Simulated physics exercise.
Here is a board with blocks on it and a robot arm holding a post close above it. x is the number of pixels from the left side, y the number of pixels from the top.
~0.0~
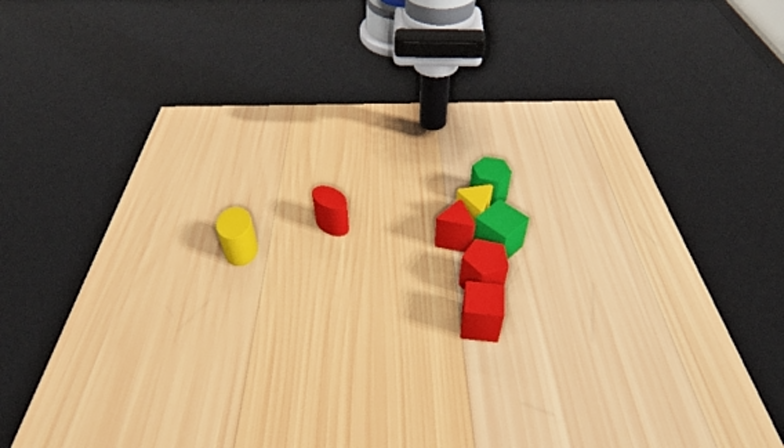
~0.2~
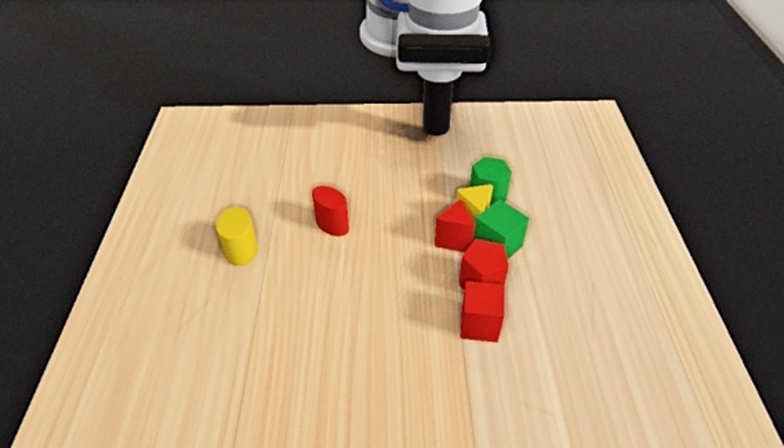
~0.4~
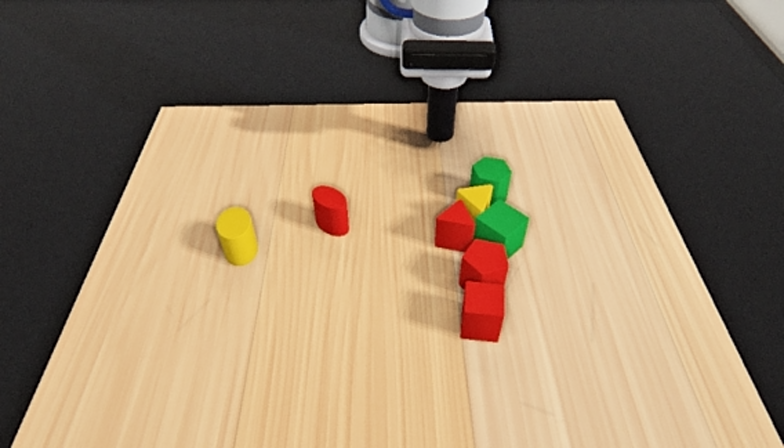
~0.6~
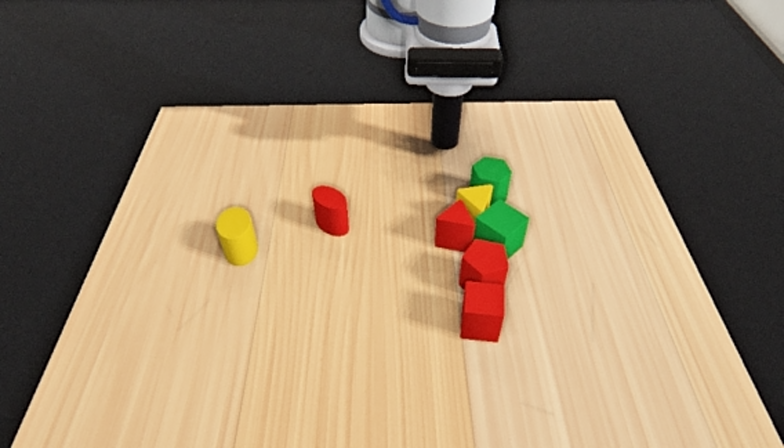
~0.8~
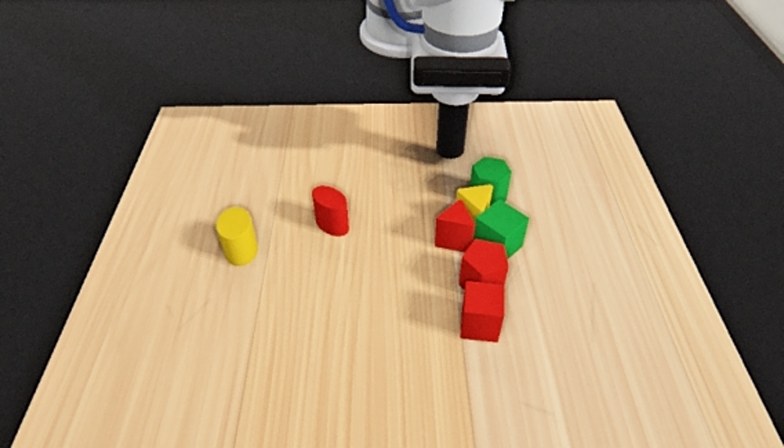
A light wooden board on a dark surface fills the view, seen from above at an angle by a still camera. Red, green and yellow blocks cluster right of centre, with a yellow and a red rounded block standing apart on the left, beneath a white and black robot arm. The arm's dark post moves slowly toward the viewer and slightly right, nearing the cluster, while every block stays still.
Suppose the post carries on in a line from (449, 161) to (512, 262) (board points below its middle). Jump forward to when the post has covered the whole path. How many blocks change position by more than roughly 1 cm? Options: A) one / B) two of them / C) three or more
I choose C.
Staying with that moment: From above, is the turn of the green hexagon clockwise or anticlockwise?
Its rotation is counterclockwise.
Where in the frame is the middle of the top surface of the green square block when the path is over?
I expect it at (538, 261).
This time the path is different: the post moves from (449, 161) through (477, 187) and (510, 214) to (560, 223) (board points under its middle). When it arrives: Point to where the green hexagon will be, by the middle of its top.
My best guess is (556, 220).
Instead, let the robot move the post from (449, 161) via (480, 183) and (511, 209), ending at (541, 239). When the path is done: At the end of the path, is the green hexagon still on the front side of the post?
In short: Yes.
The first path, step by step. One third of the way, post at (470, 180); green hexagon at (502, 175).
Two thirds of the way, post at (491, 215); yellow triangular piece at (481, 215), turned 30° clockwise; green hexagon at (526, 188), turned 55° anticlockwise; green square block at (511, 229).
At the end, post at (515, 252); yellow triangular piece at (484, 233), turned 80° clockwise; red pentagonal block at (486, 260); green hexagon at (526, 188), turned 60° anticlockwise; green square block at (538, 261), turned 25° clockwise.
